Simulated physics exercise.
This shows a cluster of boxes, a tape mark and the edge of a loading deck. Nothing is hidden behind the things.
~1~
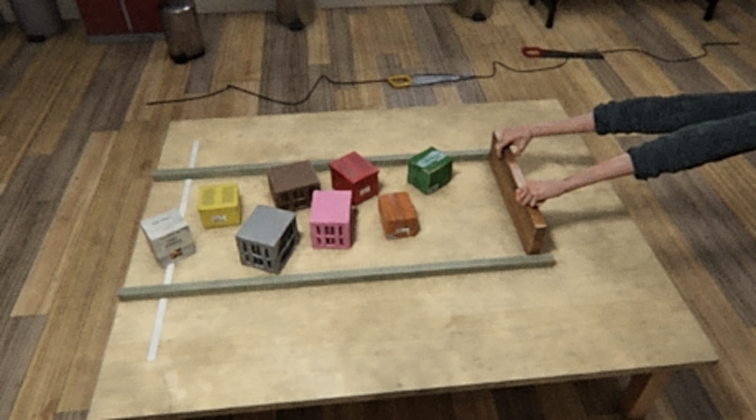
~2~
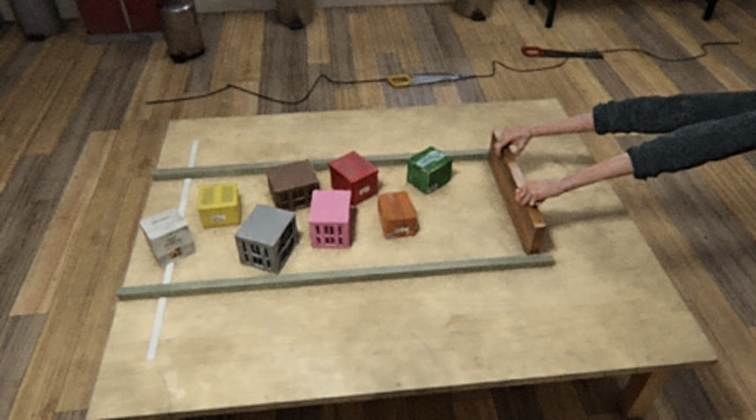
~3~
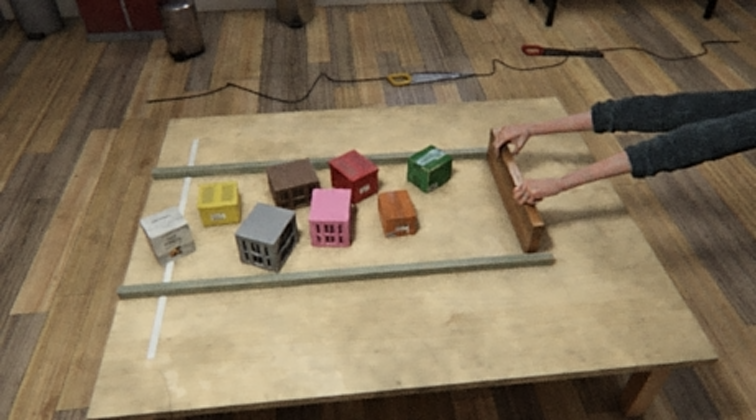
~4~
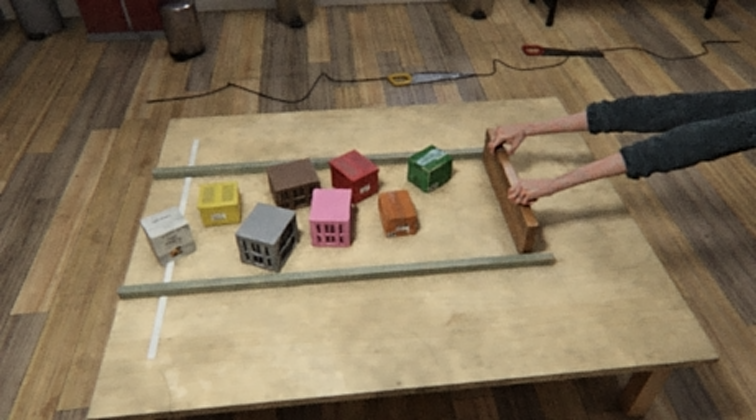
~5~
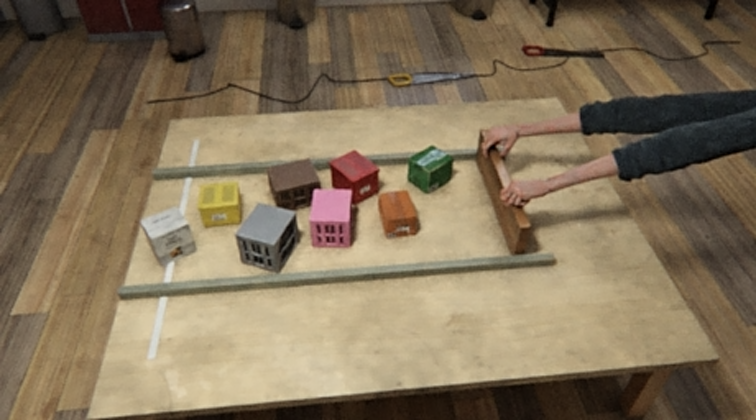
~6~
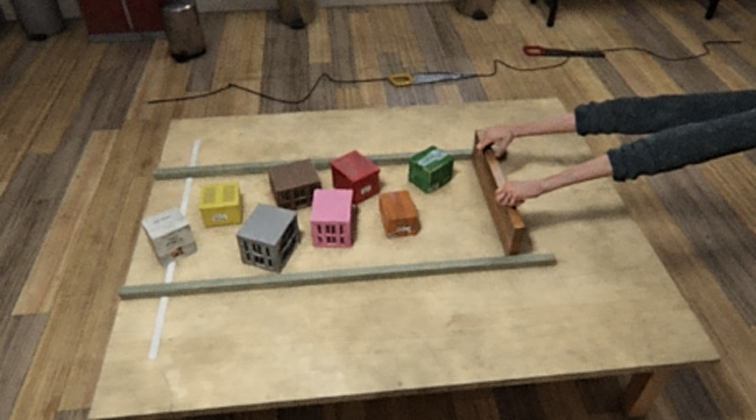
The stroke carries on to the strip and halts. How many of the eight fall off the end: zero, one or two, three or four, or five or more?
The number that fall off is five or more.
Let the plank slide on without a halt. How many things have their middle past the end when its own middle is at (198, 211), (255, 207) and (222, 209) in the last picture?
The counts: 4, 2 and 4.
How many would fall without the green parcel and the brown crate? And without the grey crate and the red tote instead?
4 in the first case, 4 in the second.
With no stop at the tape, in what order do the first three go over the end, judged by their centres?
Earliest first: The yellow tote, the white box, the brown crate.
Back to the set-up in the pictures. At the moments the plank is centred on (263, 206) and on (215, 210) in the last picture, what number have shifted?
8 and 8.
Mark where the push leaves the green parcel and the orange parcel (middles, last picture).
The green parcel stops around (160, 186); the orange parcel around (159, 231).
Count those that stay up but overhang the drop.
Overhanging: 1.
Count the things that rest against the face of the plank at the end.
That makes 2.
Soon after, none off yet; white box at rest near (170, 237); yellow tote at rest near (222, 204); grey crate at rest near (269, 238).
Then, none off yet; white box moved about its own width near (148, 246); yellow tote moved well along near (154, 218); grey crate moved about its own width near (193, 251).
At rest, the number that fall off is five or more; fallen, red tote, pink crate, brown crate, grey crate, yellow tote and white box.
